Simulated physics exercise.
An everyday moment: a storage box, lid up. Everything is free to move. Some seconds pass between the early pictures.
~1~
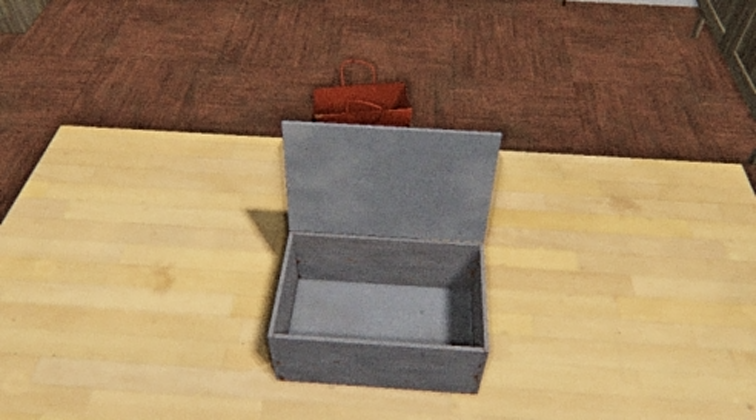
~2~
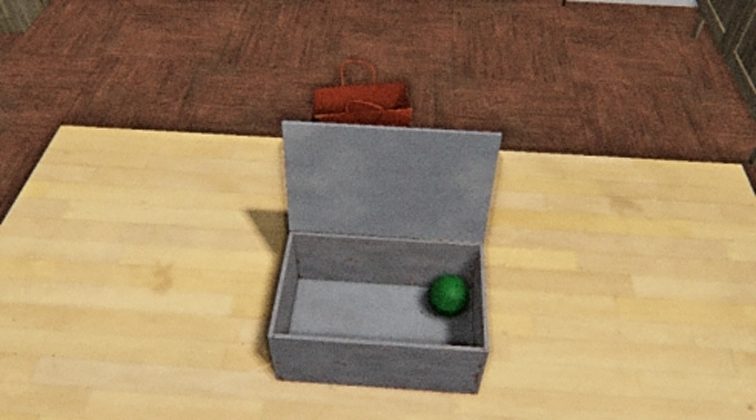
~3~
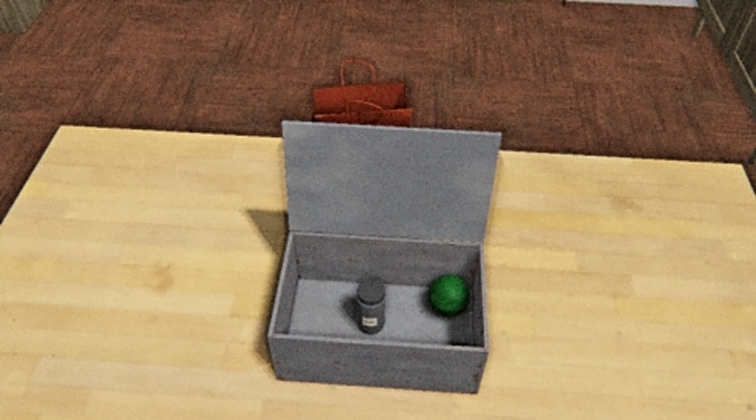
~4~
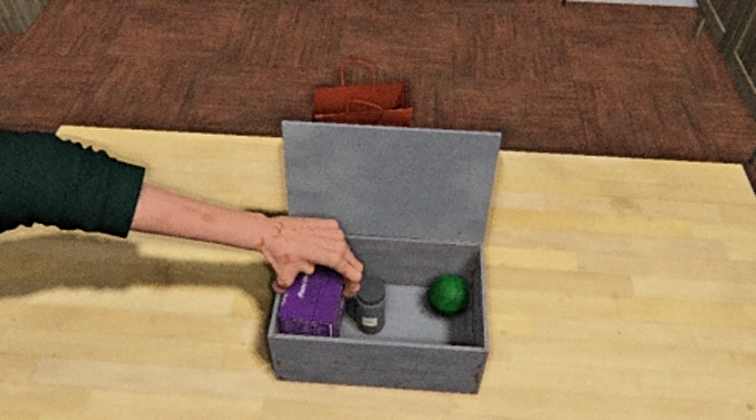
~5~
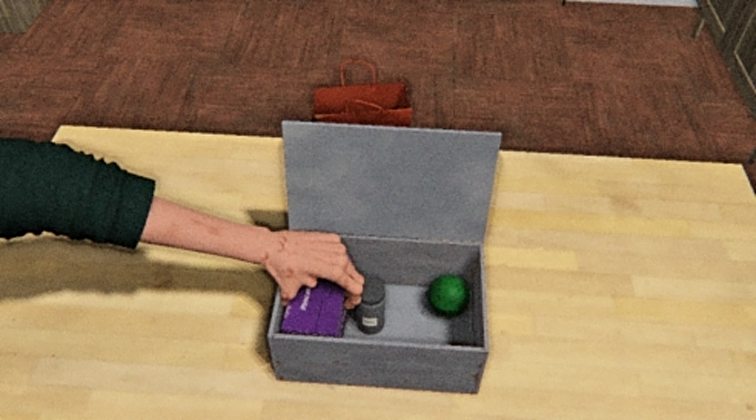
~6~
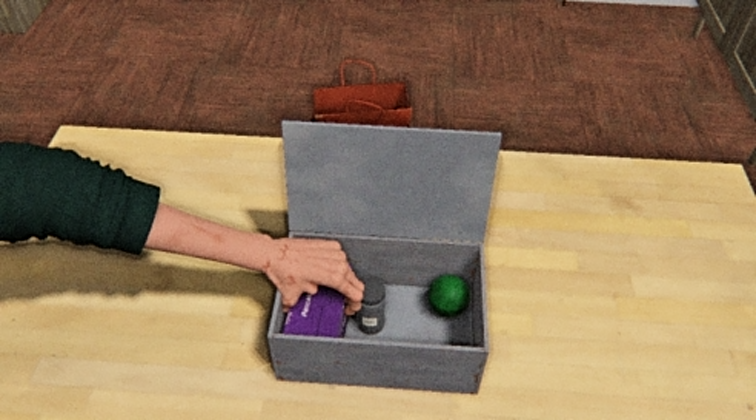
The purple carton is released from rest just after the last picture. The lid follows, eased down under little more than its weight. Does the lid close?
In the end the lid shuts flat.
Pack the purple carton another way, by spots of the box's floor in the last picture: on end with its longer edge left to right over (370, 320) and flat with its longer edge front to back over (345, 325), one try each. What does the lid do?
In the first case it is held up; in the second case it sits on the rim.
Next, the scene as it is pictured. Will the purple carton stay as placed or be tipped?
It stays as placed.
Then, 1.20 s later than the last frame, lid starting down.
Then, 1.60 s later than the last frame, lid 58° above the rim.
Then, 1.90 s later than the last frame, lid 33° above the rim.
Then, 2.10 s later than the last frame, lid 13° above the rim.
When it is over, lid shut; all 3 as before. End places, in pixels of the last picture, purple carton near (320, 314).
